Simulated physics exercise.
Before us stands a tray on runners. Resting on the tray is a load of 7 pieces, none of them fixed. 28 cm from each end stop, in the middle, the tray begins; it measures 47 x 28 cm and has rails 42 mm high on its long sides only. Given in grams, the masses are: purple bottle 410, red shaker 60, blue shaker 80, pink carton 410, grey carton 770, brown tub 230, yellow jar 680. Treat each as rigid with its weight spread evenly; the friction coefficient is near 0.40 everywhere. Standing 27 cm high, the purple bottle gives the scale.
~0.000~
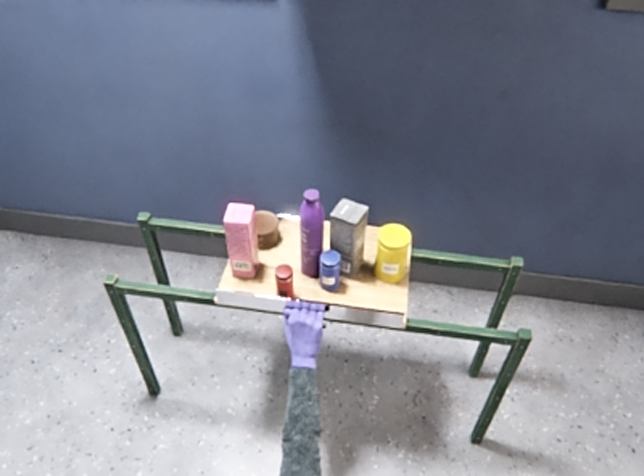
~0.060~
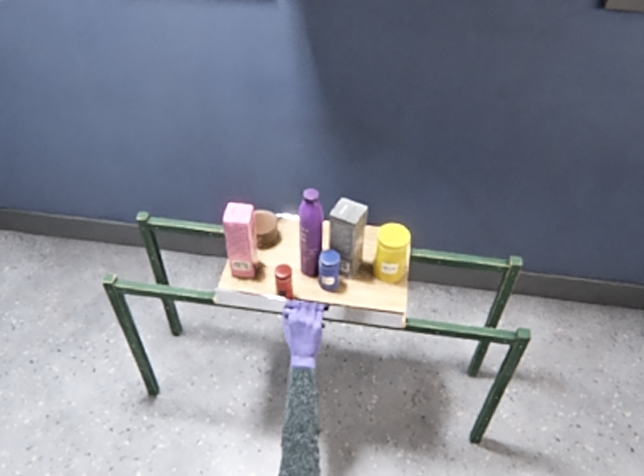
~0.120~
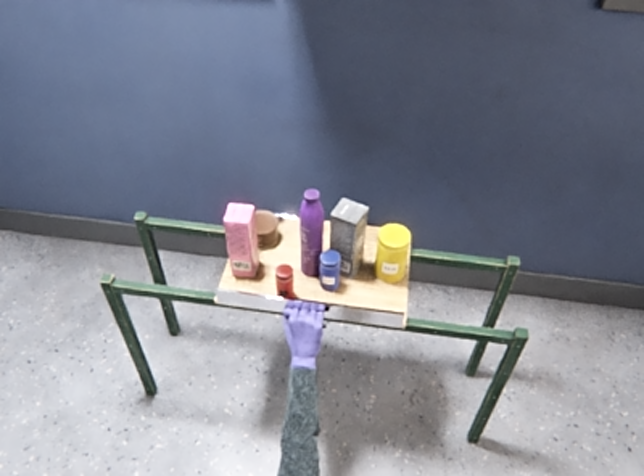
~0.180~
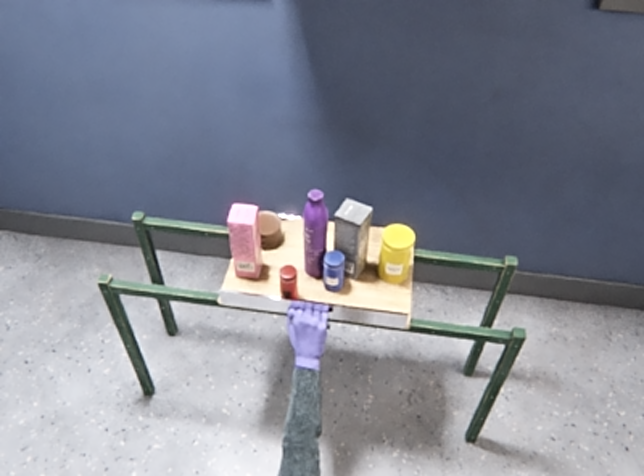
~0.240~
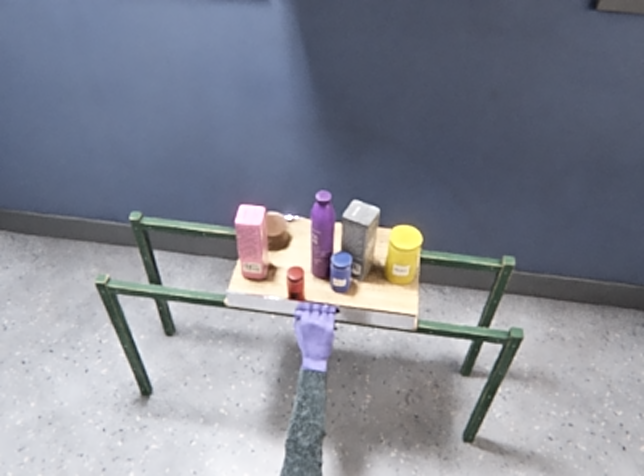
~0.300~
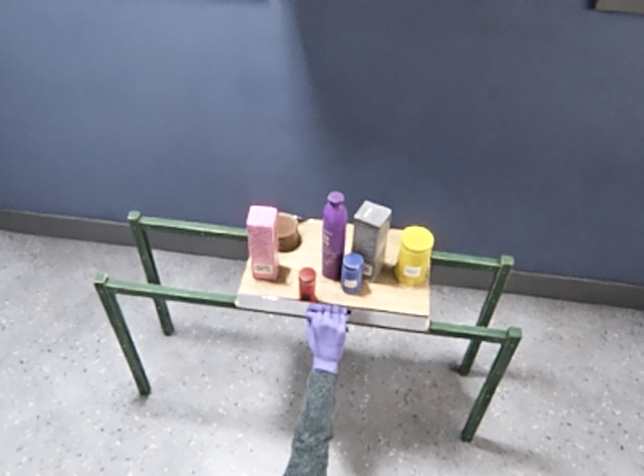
A purple-gloved hand gripped the front edge of a tray crowded with bottles, cartons and jars on green rails, barely moving it at first, then slid it a short way right, everything still upright.
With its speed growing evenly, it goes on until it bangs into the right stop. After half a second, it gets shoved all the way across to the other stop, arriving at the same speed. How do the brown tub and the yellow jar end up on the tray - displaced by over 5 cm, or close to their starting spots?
They end like this: The brown tub close by, the yellow jar displaced.
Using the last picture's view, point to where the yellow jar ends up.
End position: Roughly (543, 306).
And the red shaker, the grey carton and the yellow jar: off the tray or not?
Afterwards, the red shaker stays on its support, the grey carton leaves its support, and the yellow jar leaves its support.
By 0.90 s, tray 28 cm right; grey carton and yellow jar now off the tray; brown tub 14 cm from its spot near (406, 247); purple bottle tilted 66°.
By 1.80 s, tray 4 cm left; brown tub 14 cm from its spot near (288, 234); purple bottle on its side; red shaker on its side.
When it is over (4.1 s), off the tray, grey carton and yellow jar; lying over on the tray, purple bottle, red shaker, blue shaker and pink carton; the last one within 5 cm of the start. In the last view, brown tub near (155, 218), yellow jar near (543, 306).
